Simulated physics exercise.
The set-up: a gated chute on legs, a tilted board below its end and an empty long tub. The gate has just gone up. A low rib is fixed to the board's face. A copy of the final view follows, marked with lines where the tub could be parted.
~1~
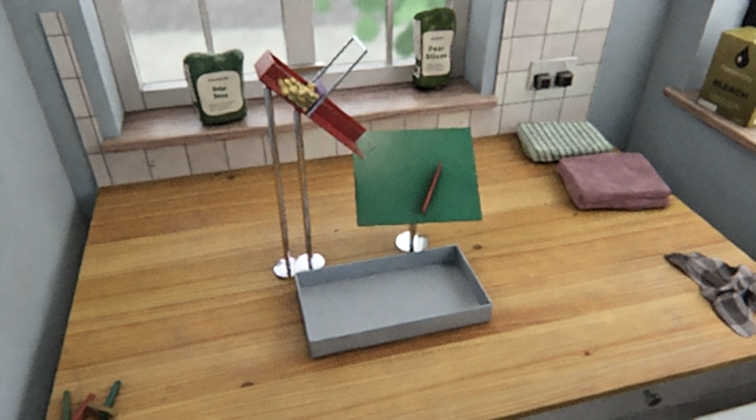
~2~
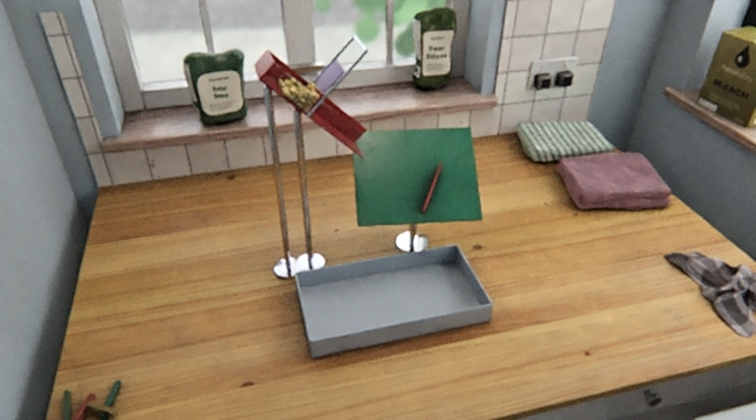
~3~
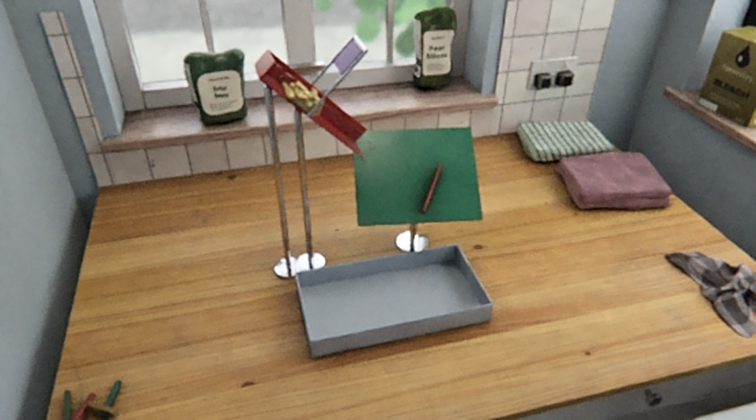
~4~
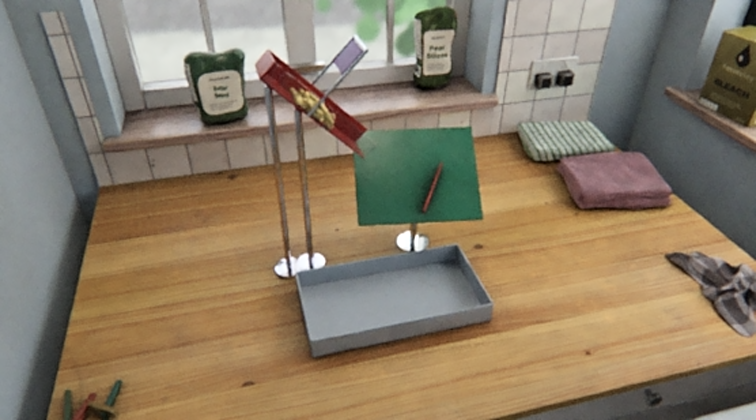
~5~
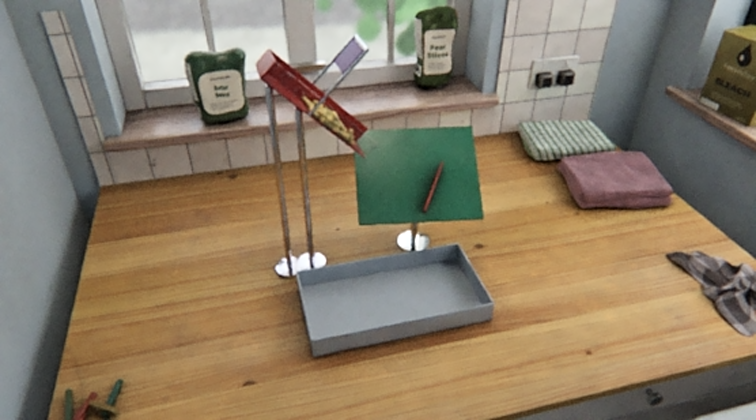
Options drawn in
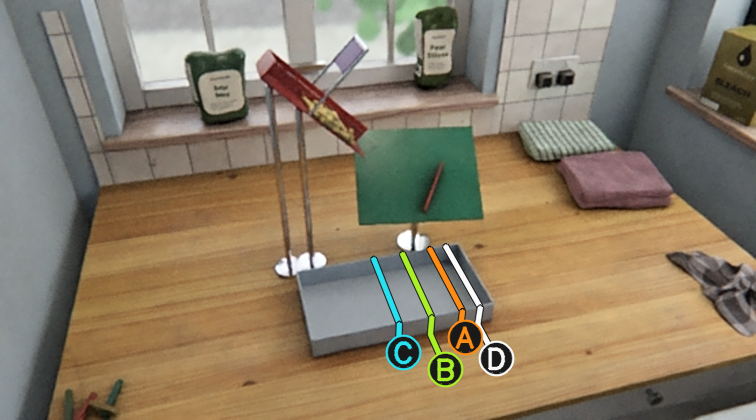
A clump of small yellowish beans slid down a sloping red chute on thin metal legs after its gate lifted, nearing the lower end, while the tilted green board and empty grey tub stayed still.
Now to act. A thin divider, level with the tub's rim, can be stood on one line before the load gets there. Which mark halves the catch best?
Go for B.
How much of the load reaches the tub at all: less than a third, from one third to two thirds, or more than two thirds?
It is more than two thirds.
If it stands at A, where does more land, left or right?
Left.
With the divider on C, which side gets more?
More lands on the right.
On the marked copy, line A crosses the front rim at (462, 310); line B crosses the front rim at (431, 316); line C crosses the front rim at (399, 322); line D crosses the front rim at (479, 306).
With A, of what is caught, all but a few on the left of the divider, only a few on the right.
With B, of what is caught, close to half on the left of the divider, close to half on the right.
With C, of what is caught, only a few on the left of the divider, all but a few on the right.
With D, of what is caught, all but a few on the left of the divider, only a few on the right.
